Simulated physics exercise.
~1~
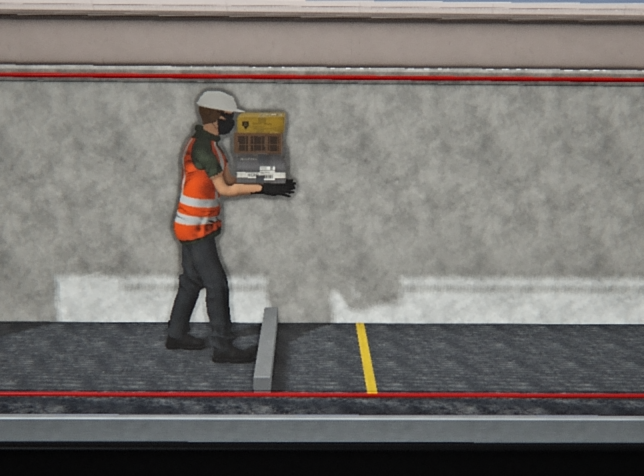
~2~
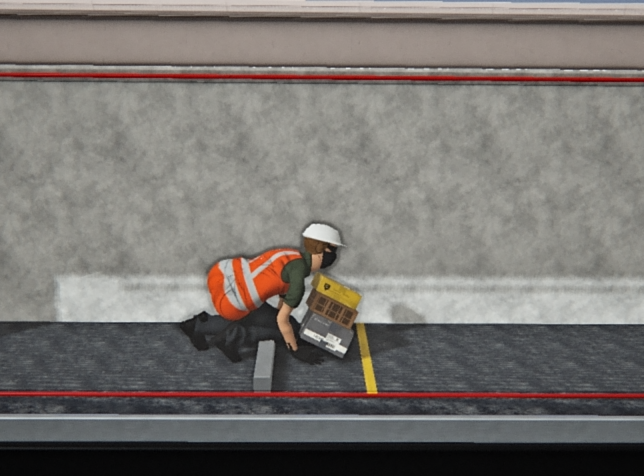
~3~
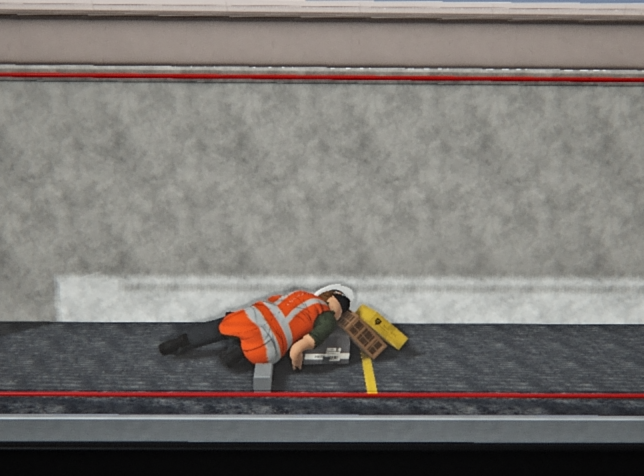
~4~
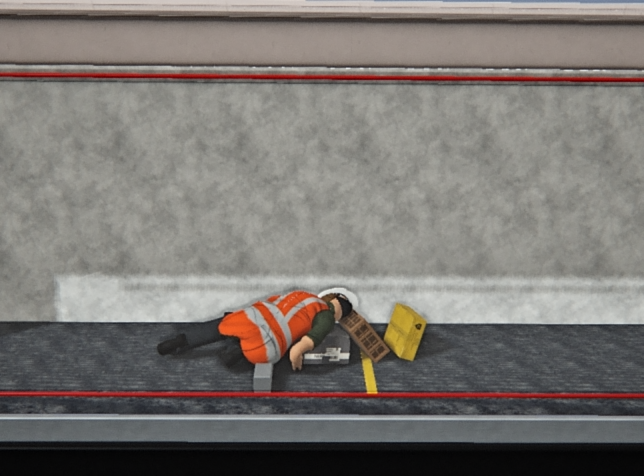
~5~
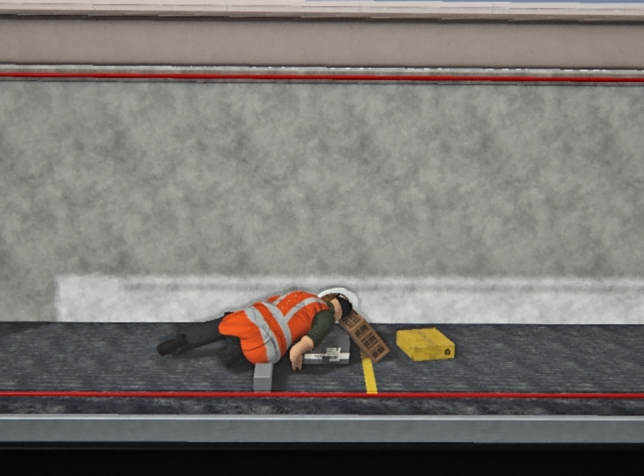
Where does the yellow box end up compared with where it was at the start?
It started at the top of the stack held up in front of the person's face, and it ended up lying on the floor to the right, beyond the yellow line.
